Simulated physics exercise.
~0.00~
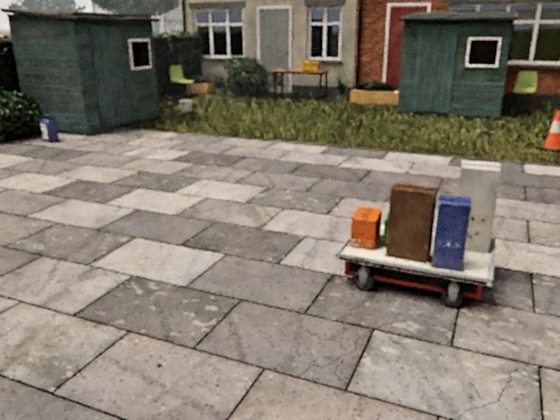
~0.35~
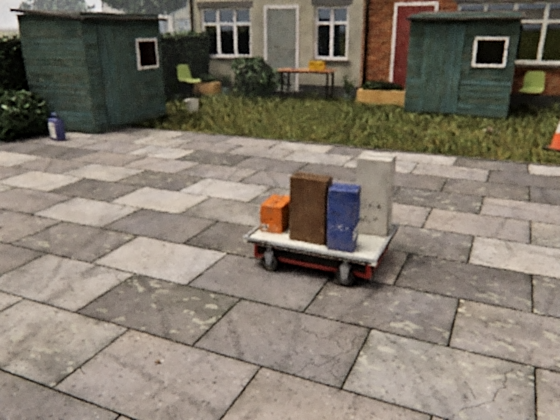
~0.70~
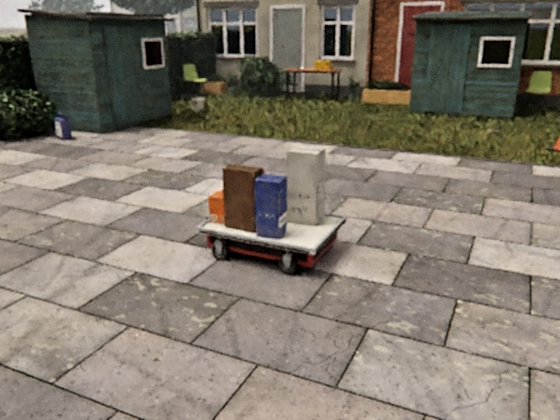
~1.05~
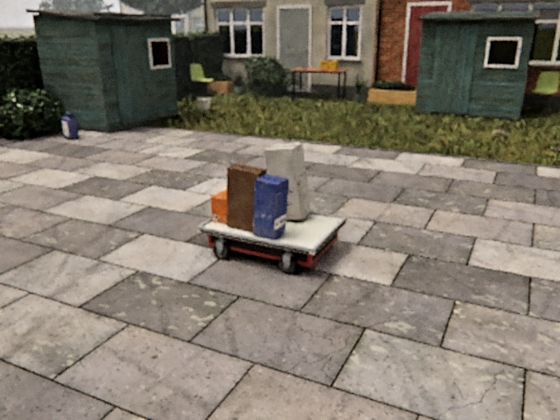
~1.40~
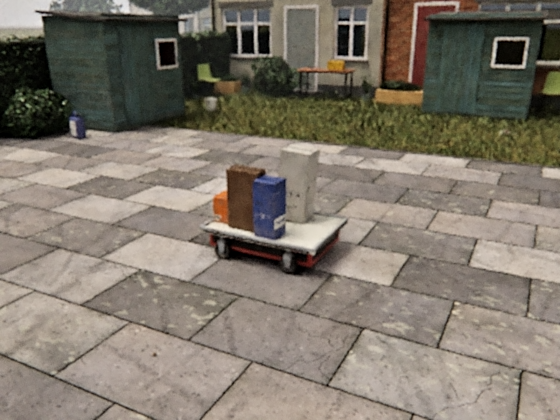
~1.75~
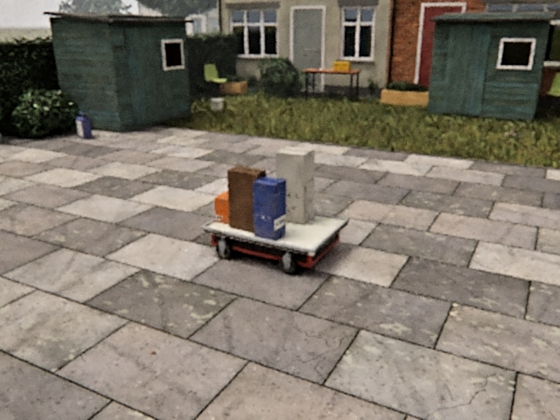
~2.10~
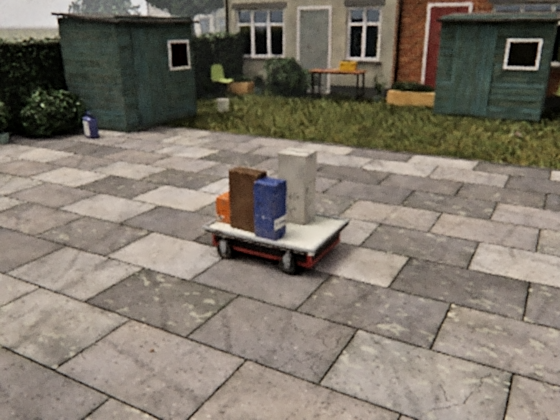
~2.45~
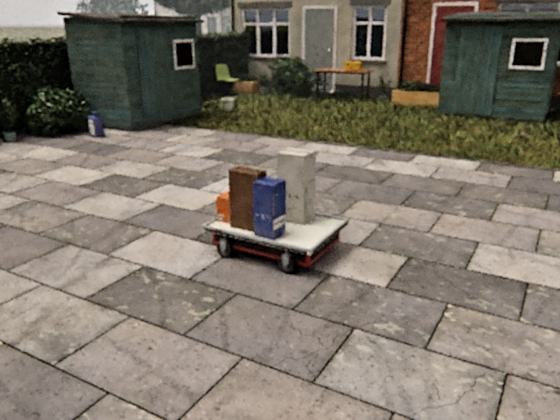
A low flat cart with a pale deck and red frame stands on a grey paved yard, seen from slightly above, with green sheds, grass and house fronts behind. On it are a small orange box at the left, a brown box and a blue box in the middle, and a tall white box at the right. The cart rolls left across the paving, then comes to a stop near the middle of the view. As it halts, the white box leans, then settles back upright. The cart stays still while the view drifts slightly, with the orange, brown, blue and white boxes still standing on deck.
